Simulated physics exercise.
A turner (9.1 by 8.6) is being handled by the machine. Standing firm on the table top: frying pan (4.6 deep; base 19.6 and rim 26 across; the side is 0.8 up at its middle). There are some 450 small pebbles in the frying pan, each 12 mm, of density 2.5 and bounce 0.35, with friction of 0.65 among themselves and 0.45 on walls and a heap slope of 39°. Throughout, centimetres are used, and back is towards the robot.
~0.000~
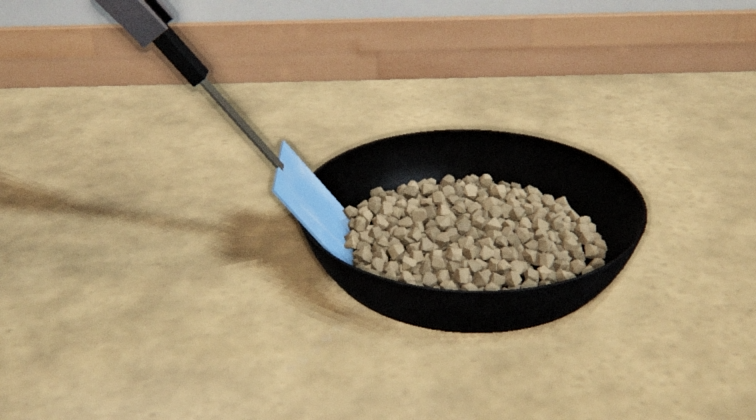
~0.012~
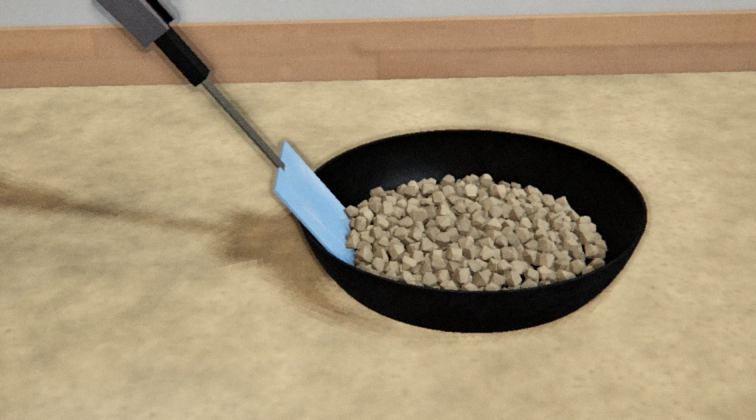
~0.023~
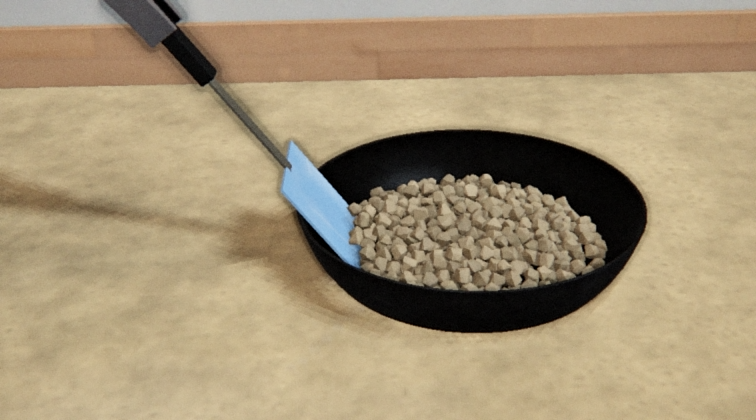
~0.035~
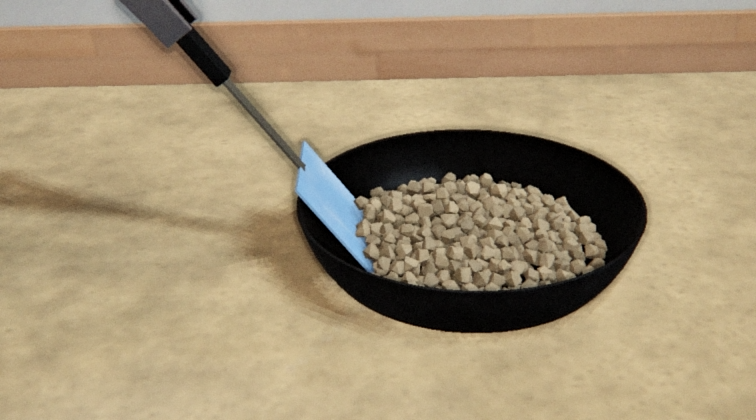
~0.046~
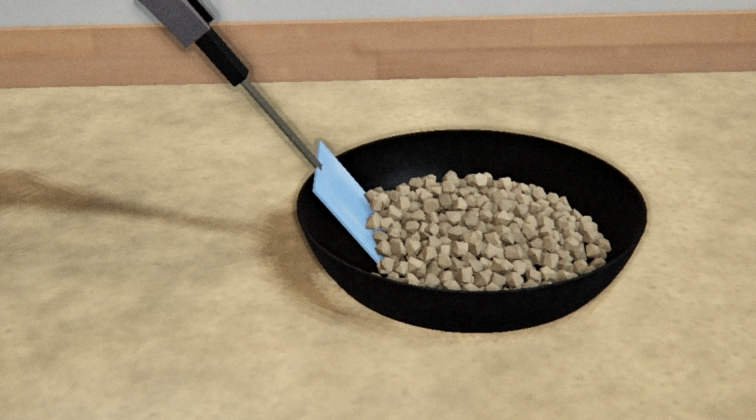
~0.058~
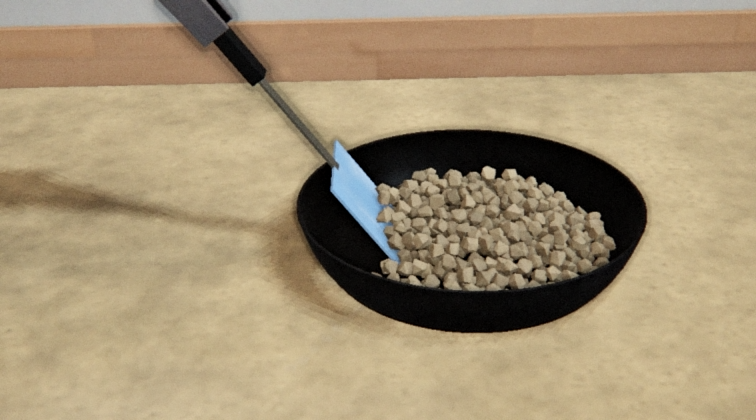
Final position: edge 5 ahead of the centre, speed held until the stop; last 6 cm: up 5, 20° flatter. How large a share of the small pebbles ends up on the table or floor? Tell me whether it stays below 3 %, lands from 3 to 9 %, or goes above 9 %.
It goes above 9 %.
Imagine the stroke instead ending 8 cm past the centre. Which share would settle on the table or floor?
That would be something like 20 in a hundred.
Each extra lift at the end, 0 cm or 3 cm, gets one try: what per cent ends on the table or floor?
Some 0 and 5 per cent.
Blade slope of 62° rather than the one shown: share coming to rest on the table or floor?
10 %.
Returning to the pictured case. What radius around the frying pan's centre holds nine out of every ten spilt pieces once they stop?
That works out to near 40 cm.
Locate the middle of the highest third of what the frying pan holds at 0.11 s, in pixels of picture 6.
It is centred close to (511, 207).
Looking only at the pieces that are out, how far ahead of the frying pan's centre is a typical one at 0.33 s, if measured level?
Some 24 cm.
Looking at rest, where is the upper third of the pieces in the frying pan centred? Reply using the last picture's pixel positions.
(579, 213).
After 0.09 s, sloping 54°, highest piece 6 above the table; 446 in the frying pan.
After 0.11 s, sloping 46°, highest piece 7 above the table; 446 in the frying pan.
After 0.33 s, sloping 34°, highest piece 5 above the table; 391 in the frying pan, 54 on the table or floor, 1 on the blade or in flight.
After 1.38 s, sloping 34°, highest piece 5 above the table; 391 in the frying pan, 55 on the table or floor.
At rest, 391 in the frying pan, 55 on the table or floor. That is 12 % on the table or floor.
